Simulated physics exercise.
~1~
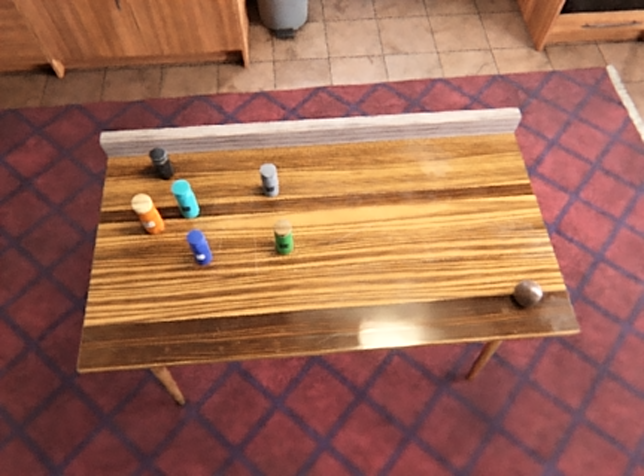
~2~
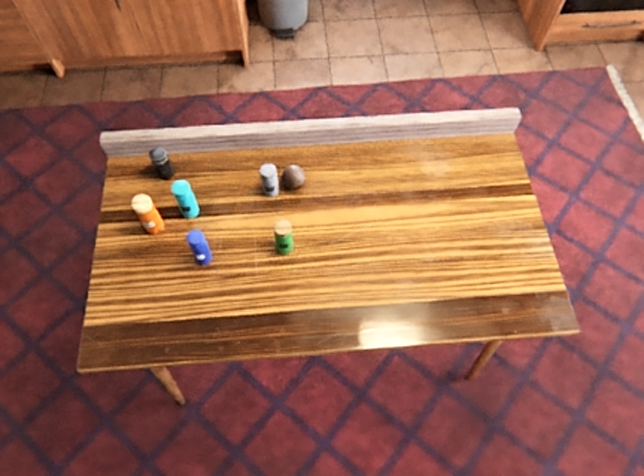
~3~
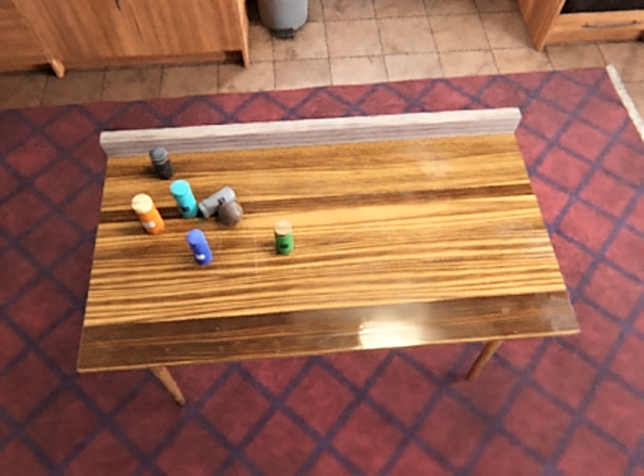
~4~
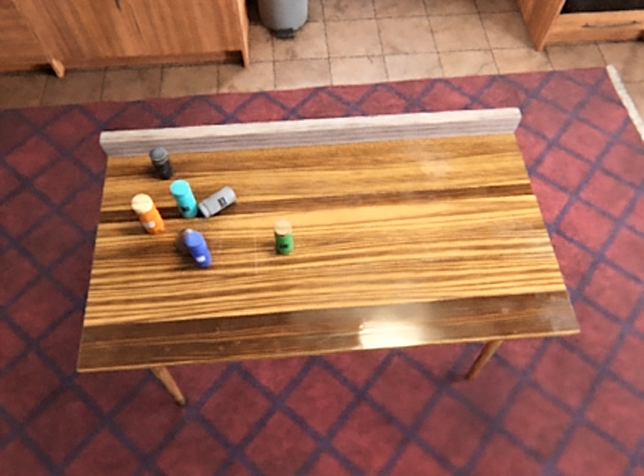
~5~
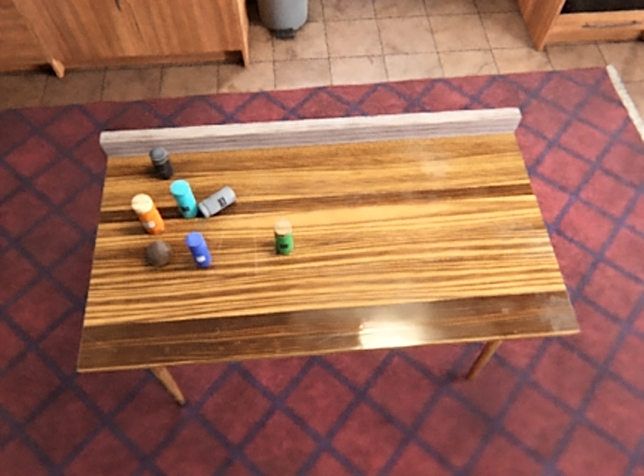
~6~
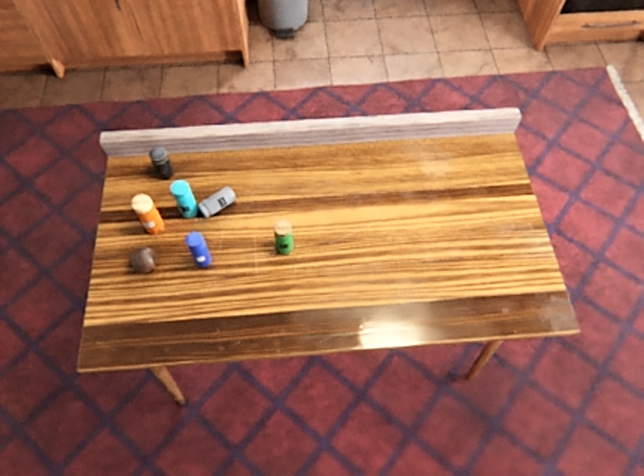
The clip shows a brown ball travelling from the right of a striped wooden table to beside a grey shaker, which ends up on its side further left, while the ball continues down and left past the blue shaker, ending below the orange one as the other shakers stay upright.
